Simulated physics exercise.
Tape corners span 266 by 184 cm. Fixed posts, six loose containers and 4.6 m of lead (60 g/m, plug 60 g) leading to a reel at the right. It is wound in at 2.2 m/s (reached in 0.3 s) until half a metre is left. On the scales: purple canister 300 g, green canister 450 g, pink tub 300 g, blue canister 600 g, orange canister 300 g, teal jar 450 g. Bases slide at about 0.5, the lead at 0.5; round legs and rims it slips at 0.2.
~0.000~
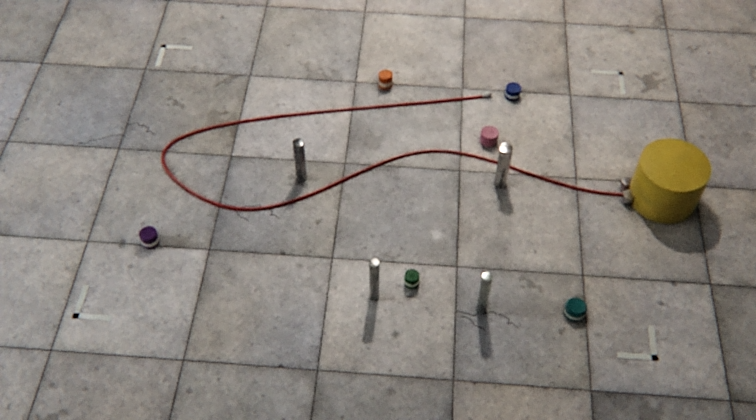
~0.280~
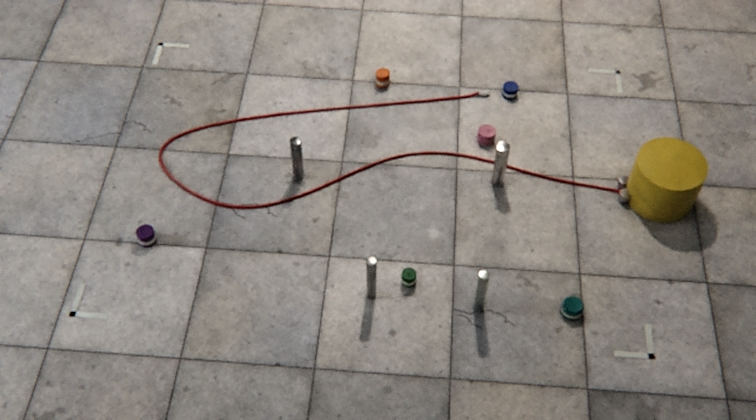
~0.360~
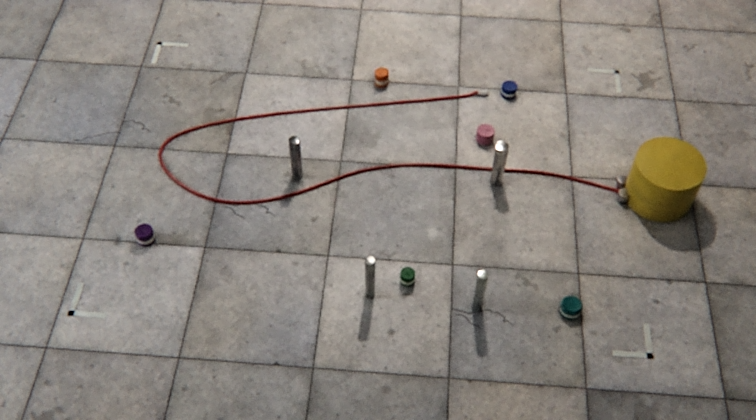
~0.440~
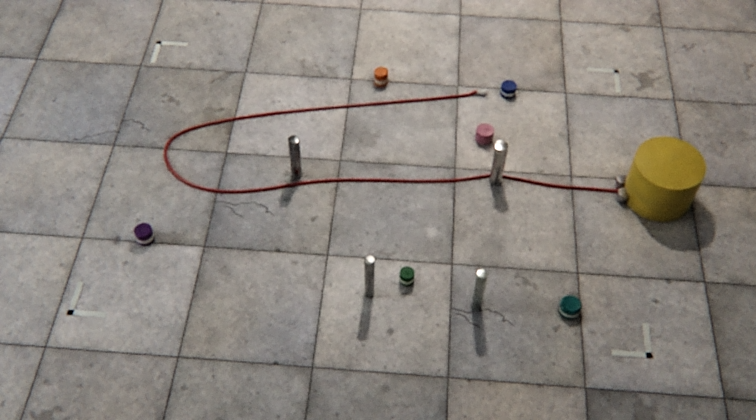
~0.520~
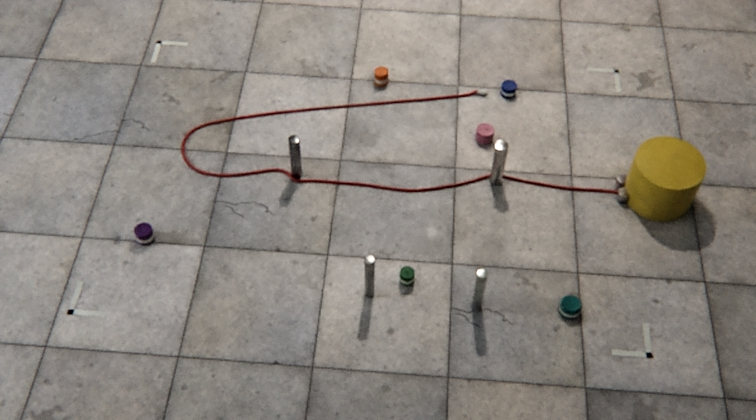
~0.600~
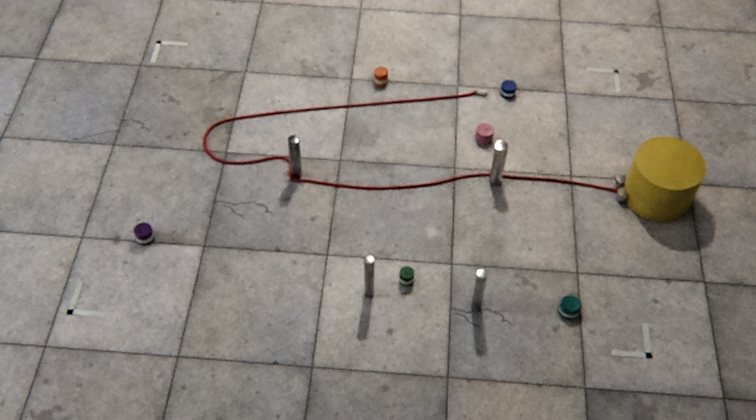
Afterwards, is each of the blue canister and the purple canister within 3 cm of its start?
Result: Blue canister stays put, purple canister stays put.
After 1.1 s, plug at (467, 93); nothing else has moved.
After 1.5 s, plug at (289, 177); nothing else has moved.
After 2.0 s, plug at (493, 186); green canister 60 cm off its start at (537, 282).
After 2.5 s, plug at (658, 197); green canister 76 cm off its start.
After 3.3 s, plug at (640, 211); blue canister 0 cm off its start at (509, 85), purple canister 0 cm off its start at (143, 229), green canister 76 cm off its start at (570, 287).
